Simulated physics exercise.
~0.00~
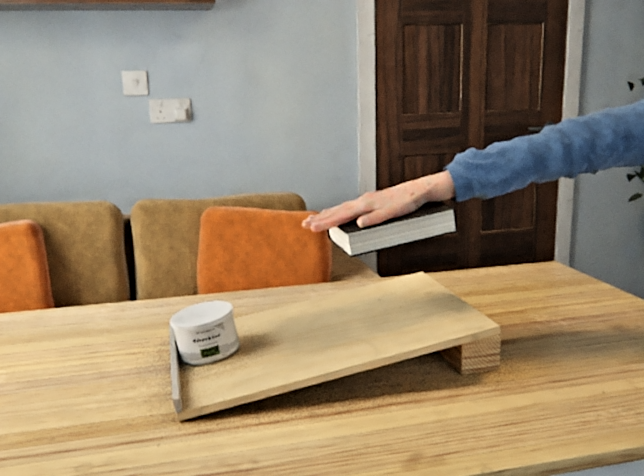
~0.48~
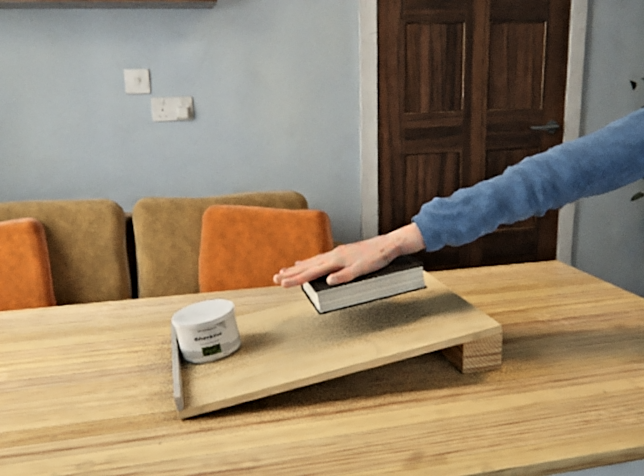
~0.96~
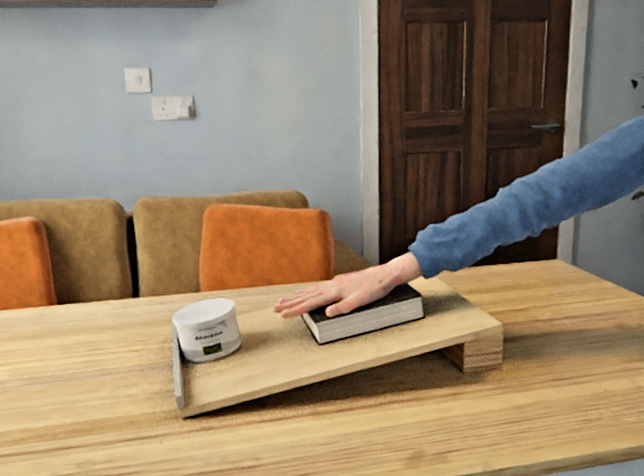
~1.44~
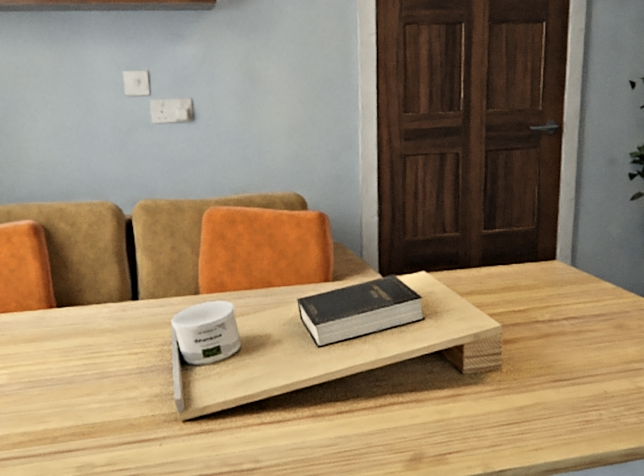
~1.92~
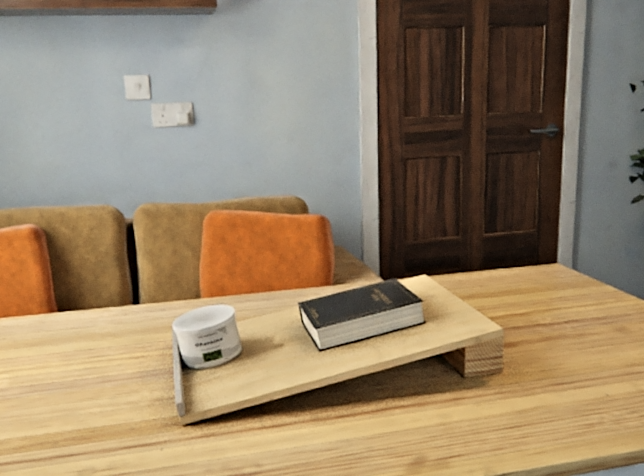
At first, a hand at the end of a blue sleeve holds a black book above a wooden board that slopes down to the left, propped on a block on a table. A white tub sits at the board's low end, against a raised edge. The hand moves left and down, bringing the book close to the slope. It then lowers the book flat onto the upper part of the board. The hand lets go and draws back out of view. The book stays where it was put, and the tub also remains in place.
